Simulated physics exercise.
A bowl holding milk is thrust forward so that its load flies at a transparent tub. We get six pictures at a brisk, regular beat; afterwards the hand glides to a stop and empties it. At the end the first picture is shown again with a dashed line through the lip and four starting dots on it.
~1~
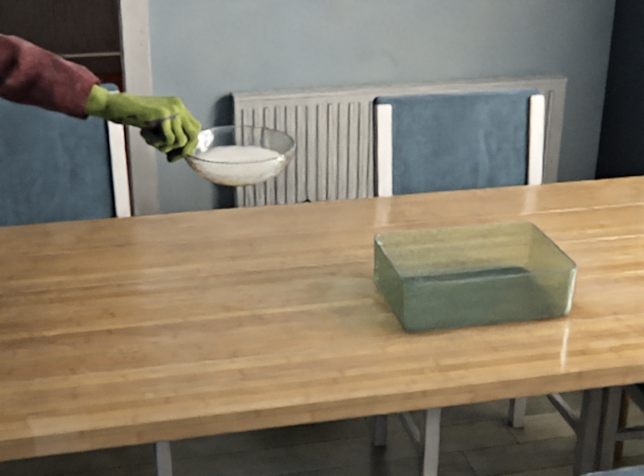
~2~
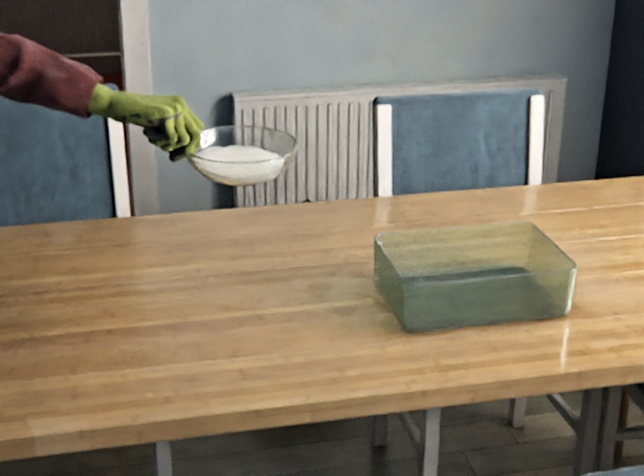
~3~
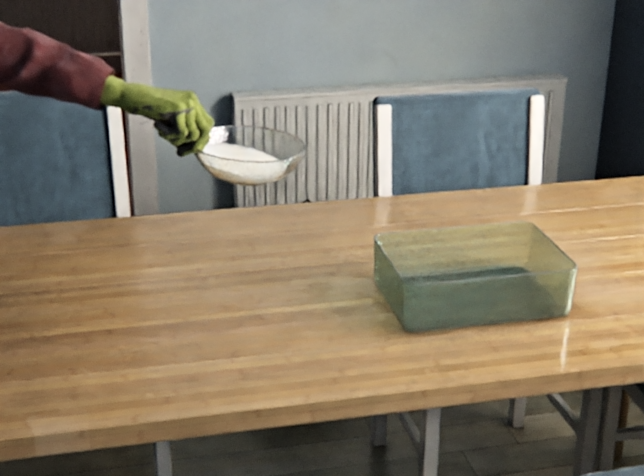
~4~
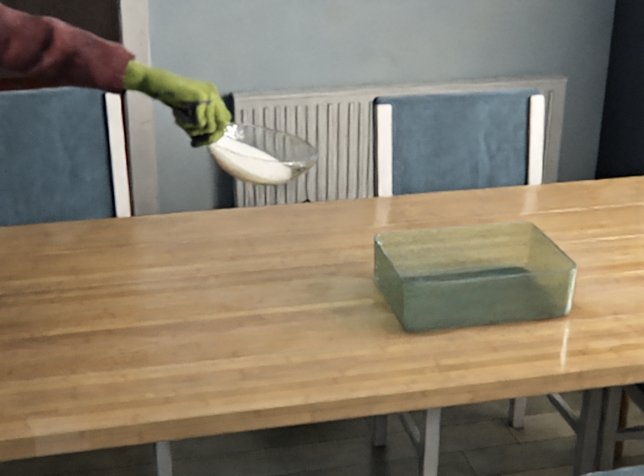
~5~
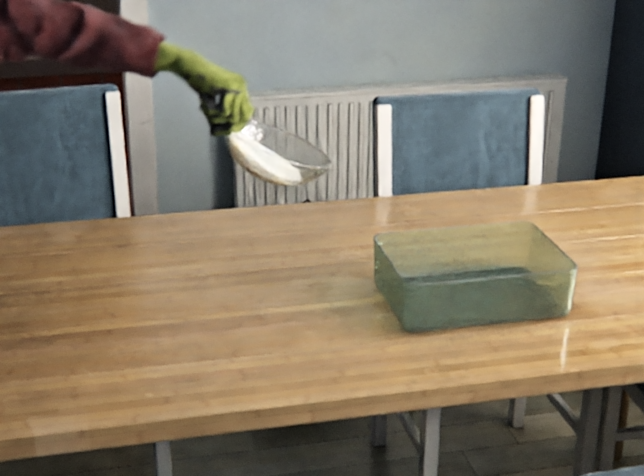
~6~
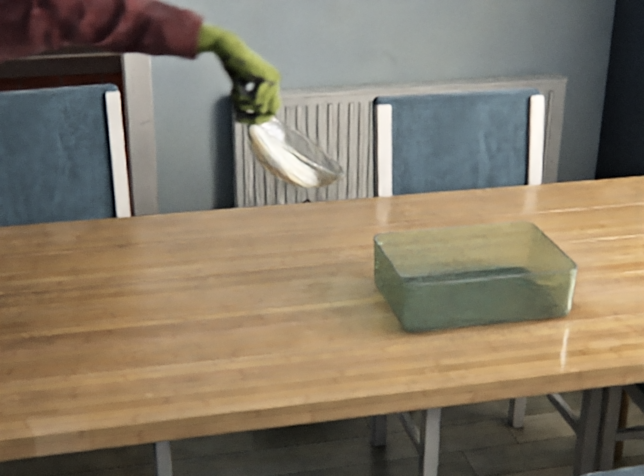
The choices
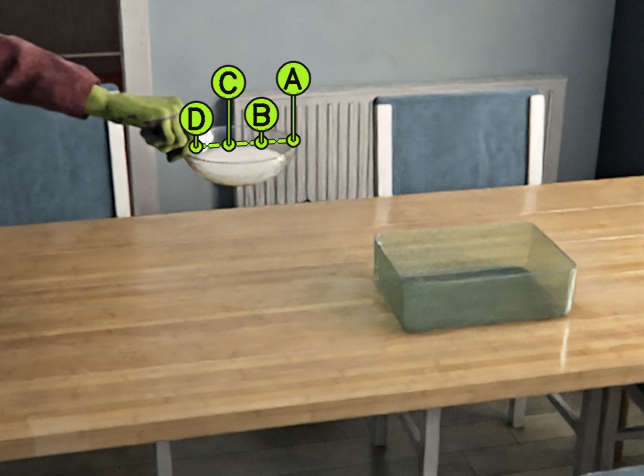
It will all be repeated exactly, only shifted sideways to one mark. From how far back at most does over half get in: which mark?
Go for C.
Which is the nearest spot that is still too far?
That would be D.
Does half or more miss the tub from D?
Yes, that goes wrong.
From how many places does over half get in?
Three of them.
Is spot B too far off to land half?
No, that is safe.
On the marked copy, A at (293, 140); B at (261, 142); C at (228, 144); D at (196, 146).
With A, about 68 % lands in the tub, 5 % falls short and 28 % goes beside or beyond.
With B, about 79 % lands in the tub, 4 % falls short and 17 % goes beside or beyond.
With C, about 74 % lands in the tub, 13 % falls short and 13 % goes beside or beyond.
With D, about 15 % lands in the tub, 80 % falls short and 5 % goes beside or beyond.
